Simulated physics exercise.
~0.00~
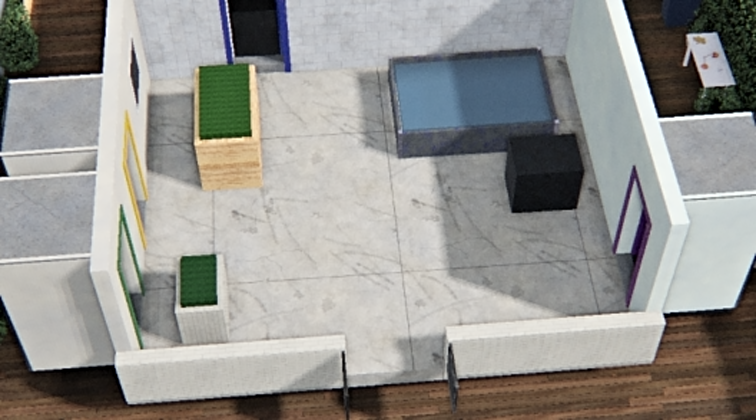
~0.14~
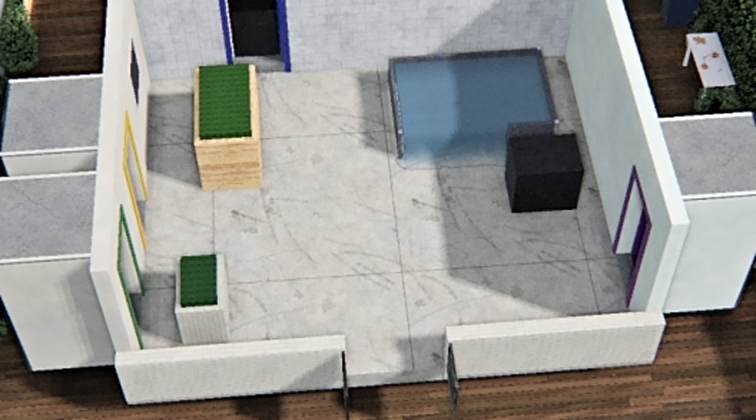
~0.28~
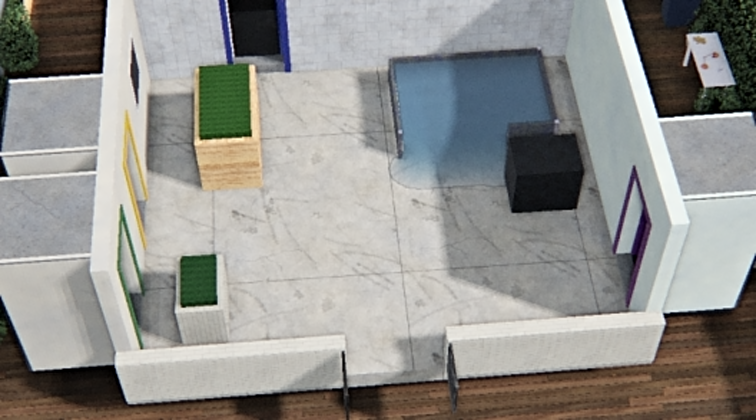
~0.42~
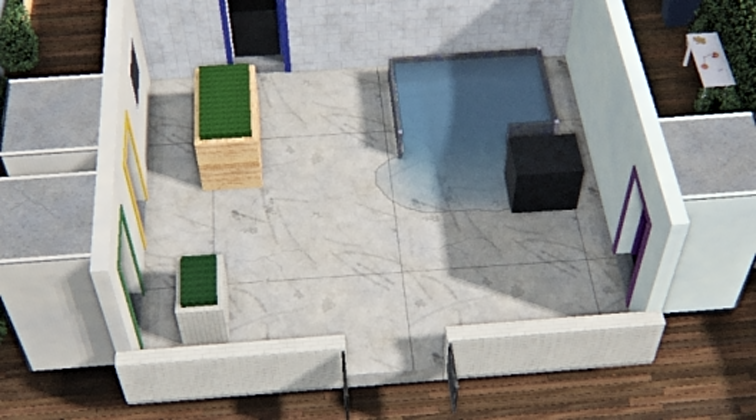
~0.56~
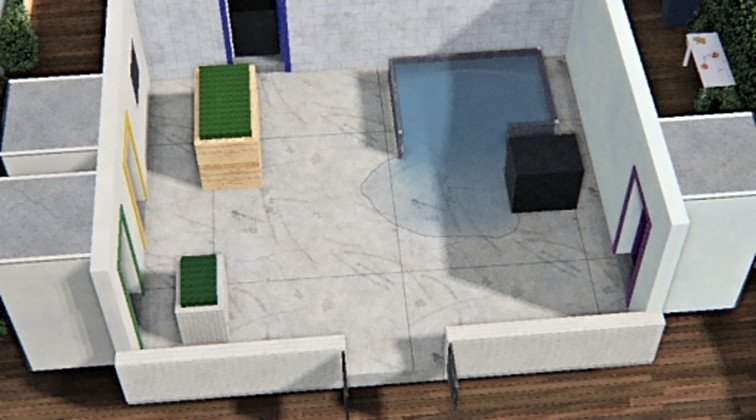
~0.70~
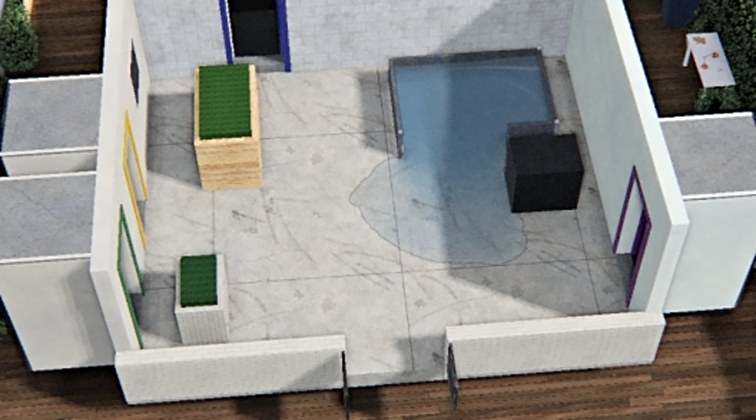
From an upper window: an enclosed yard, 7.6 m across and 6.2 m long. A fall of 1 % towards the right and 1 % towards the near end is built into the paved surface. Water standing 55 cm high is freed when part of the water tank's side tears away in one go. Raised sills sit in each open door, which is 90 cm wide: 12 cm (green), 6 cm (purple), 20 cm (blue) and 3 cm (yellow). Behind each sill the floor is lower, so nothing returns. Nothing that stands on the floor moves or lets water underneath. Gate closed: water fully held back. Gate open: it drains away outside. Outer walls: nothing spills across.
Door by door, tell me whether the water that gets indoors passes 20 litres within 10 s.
As I see it, green door: Short of the limit; purple door: Beyond the limit; blue door: Short of the limit; yellow door: Short of the limit.
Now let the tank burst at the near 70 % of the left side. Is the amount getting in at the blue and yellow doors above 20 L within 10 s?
Checking each door against the limit: Blue does not exceed it, yellow tops it.
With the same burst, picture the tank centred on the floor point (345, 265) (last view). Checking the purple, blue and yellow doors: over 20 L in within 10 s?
Well, purple ends up inside the mark, blue ends up inside the mark and yellow ends up inside the mark.
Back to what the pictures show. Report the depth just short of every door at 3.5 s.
Green 0 cm, purple 11 cm, blue 0 cm, yellow 0 cm.
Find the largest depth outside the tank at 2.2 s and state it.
32 cm or so.
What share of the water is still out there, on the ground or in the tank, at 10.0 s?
Roughly 68 per cent is still there.
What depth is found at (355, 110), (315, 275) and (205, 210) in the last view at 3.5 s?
About 0, 2 and 0 cm.
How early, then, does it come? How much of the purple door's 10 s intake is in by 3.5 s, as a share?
Some 5 per cent by then.
After 1.4 s water covers 30 % of the floor and is deepest (26 cm) near (433, 163); green door not reached, purple door not reached, blue door not reached, yellow door not reached.
After 2.2 s water covers 40 % of the floor and is deepest (32 cm) near (485, 351); green door not reached, purple door not reached, blue door not reached, yellow door not reached.
After 3.5 s water covers 55 % of the floor and is deepest (27 cm) near (624, 341); green door not reached, purple door 11 cm at the sill, 2 L in, blue door not reached, yellow door not reached.
After 6.0 s water covers 60 % of the floor and is deepest (16 cm) near (635, 340); green door 5 cm at the sill, 0 L in, purple door 12 cm at the sill, 44 L in, blue door not reached, yellow door 2 cm at the sill, 0 L in.
After 10.0 s water covers 85 % of the floor and is deepest (10 cm) near (574, 138); green door 3 cm at the sill, 0 L in, purple door 8 cm at the sill, 71 L in, blue door not reached, yellow door 2 cm at the sill, 0 L in.
